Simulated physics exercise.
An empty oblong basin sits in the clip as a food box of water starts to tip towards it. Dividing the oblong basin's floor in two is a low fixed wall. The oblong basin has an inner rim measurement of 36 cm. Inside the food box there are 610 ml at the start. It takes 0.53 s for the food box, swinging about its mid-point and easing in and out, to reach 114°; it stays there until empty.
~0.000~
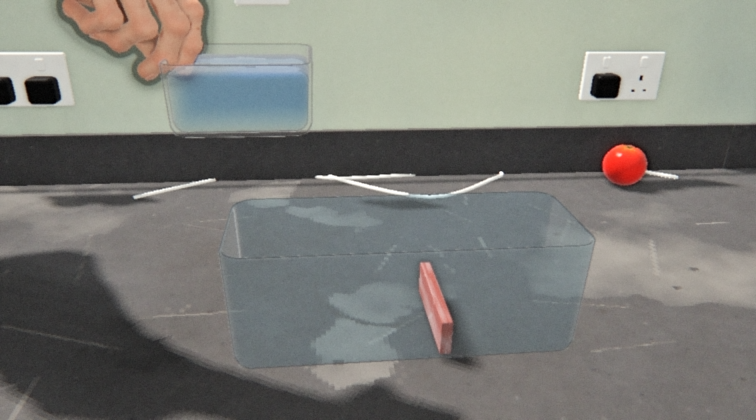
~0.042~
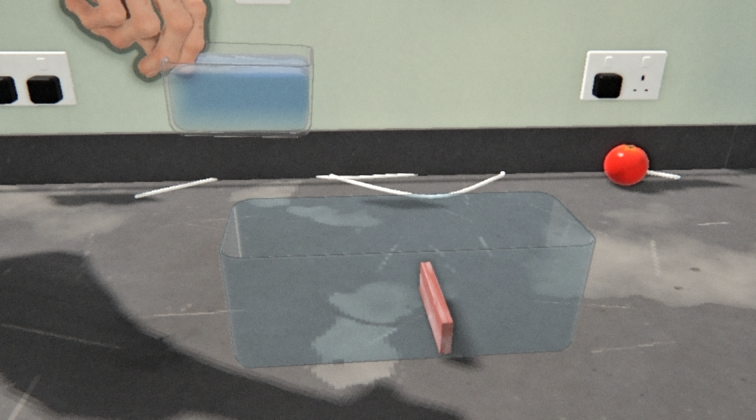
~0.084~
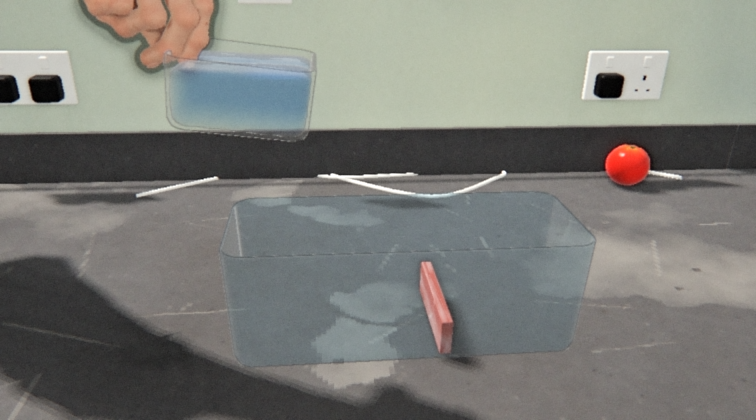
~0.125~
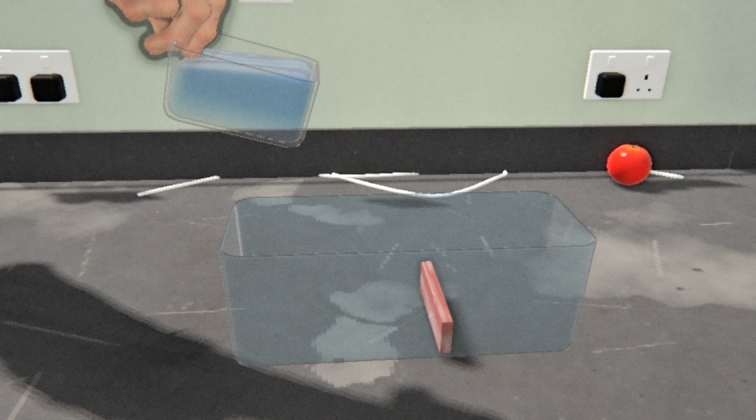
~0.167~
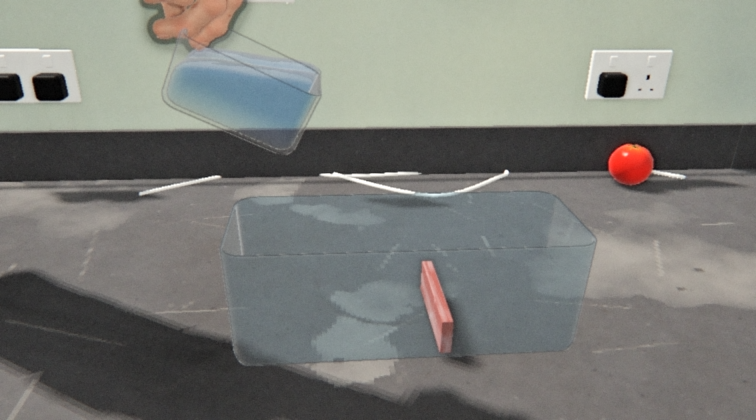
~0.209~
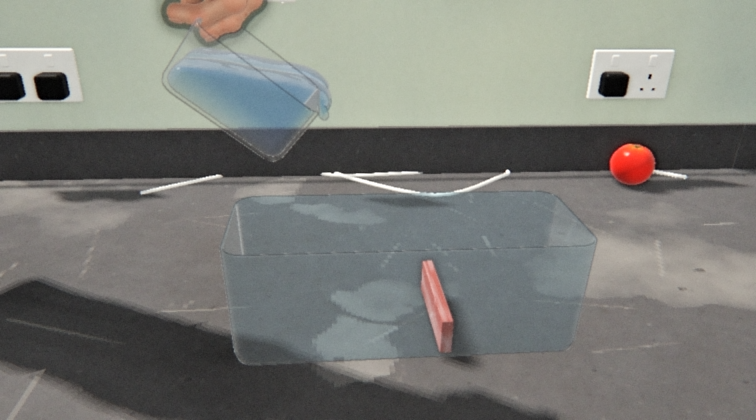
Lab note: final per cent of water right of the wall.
Approx. 13 %.
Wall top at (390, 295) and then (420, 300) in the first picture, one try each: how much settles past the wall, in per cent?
25 in a hundred, followed by 30 in a hundred.
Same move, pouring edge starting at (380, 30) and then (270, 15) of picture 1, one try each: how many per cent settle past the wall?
40 in a hundred, followed by 10 in a hundred.
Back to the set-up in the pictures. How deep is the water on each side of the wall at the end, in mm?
The left ends up at roughly 18 mm, with the right at roughly 4 mm.
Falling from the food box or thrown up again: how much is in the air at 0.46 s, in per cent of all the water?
Near 42 per cent at that moment.
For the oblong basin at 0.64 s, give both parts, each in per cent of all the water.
I'd say some 78 in a hundred on the left and 5 on the right.
By 0.46 s the tilt is 108° and 10 per cent is still to pour, 47 is left of the wall and 0 right of it.
By 0.64 s the tilt is 114° and 1 per cent is still to pour, 78 is left of the wall and 5 right of it.
By 0.82 s the tilt is 114° and 0 per cent is still to pour, 79 is left of the wall and 13 right of it.
By 1.03 s the tilt is 114° and 0 per cent is still to pour, 79 is left of the wall and 13 right of it.
At rest 79 per cent lies left of the wall, 13 right of it and 8 outside.
